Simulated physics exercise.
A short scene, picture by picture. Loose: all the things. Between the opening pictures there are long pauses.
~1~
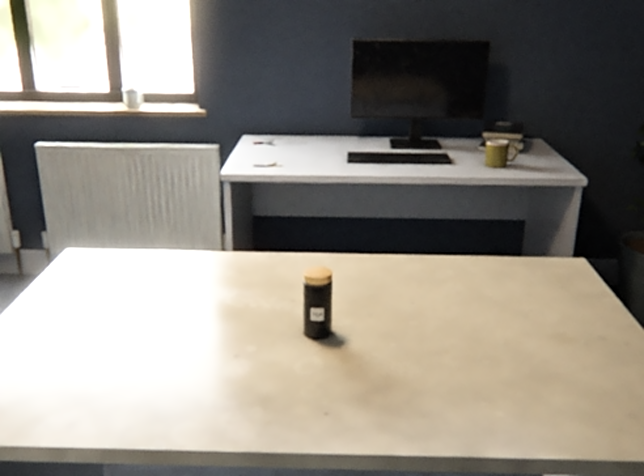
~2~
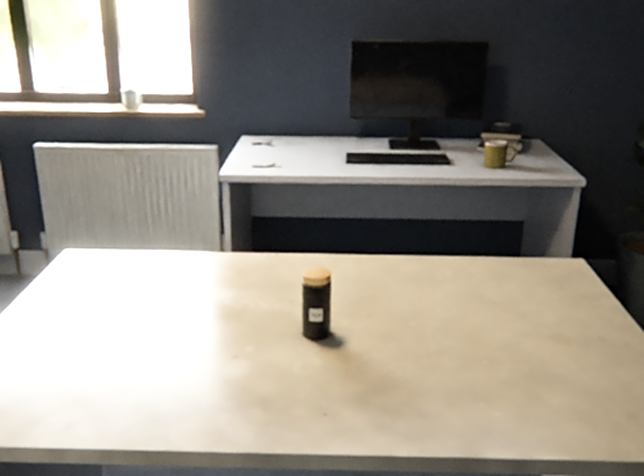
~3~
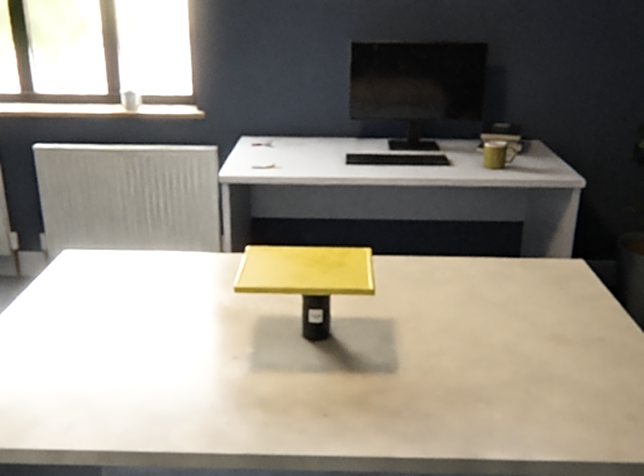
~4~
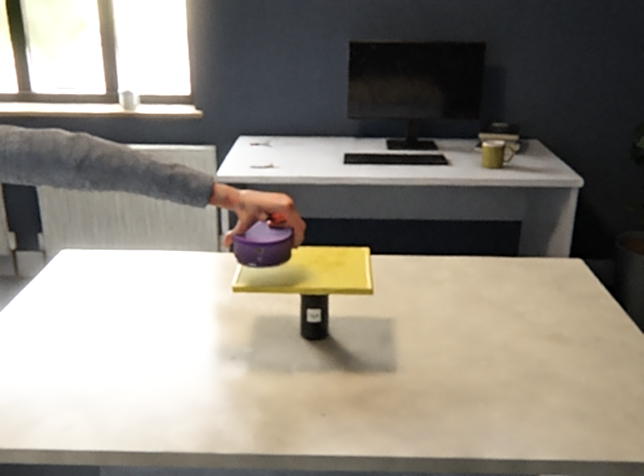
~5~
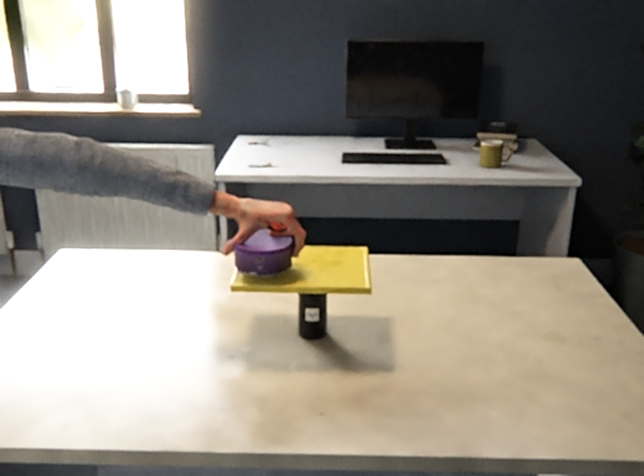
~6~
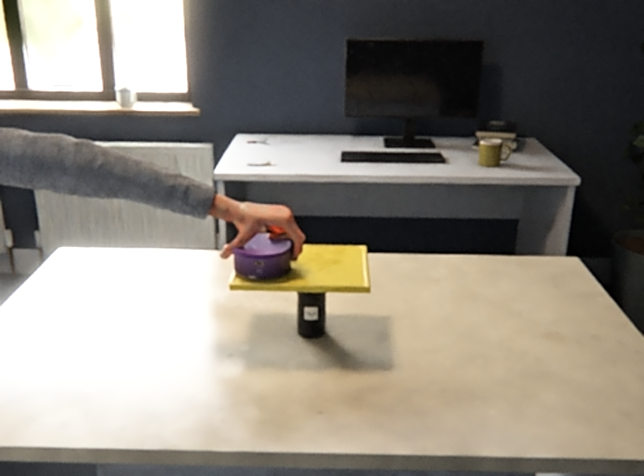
An arm in a grey sleeve reaches in from the left over a pale table, seen from the front and slightly above in a dark-walled room with a window, radiator and white desk behind. A black jar with a tan lid stands alone mid-table, then a flat yellow board is on top of it. The hand lowers a purple tub onto the board's left side and keeps hold, the view barely shifting.
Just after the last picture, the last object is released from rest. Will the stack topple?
Yes - I predict it will be unstable.
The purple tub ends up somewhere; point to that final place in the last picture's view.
I'd say around (213, 318) in the last view.
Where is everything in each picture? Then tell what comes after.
In the first picture, the last thing is not in view yet; black jar (318, 303).
In the second picture, the last thing is not in view yet; black jar (317, 304).
In the third picture, the last thing is not in view yet; black jar (316, 305).
The fourth picture shows still above its spot; purple tub (263, 244); black jar (315, 304).
The fifth picture shows still above its spot; purple tub (263, 253); black jar (313, 303).
The sixth picture shows in place under the hand; purple tub (262, 256); black jar (312, 302).
Then, 0.40 s after the last picture, purple tub now fallen; yellow lid tipped 58° from how it was.
Then, 0.80 s after the last picture, yellow lid now fallen.
At rest, fallen, yellow lid and purple tub; black jar in place. Seen from the same camera at the end, purple tub near (213, 318). The stack comes apart.
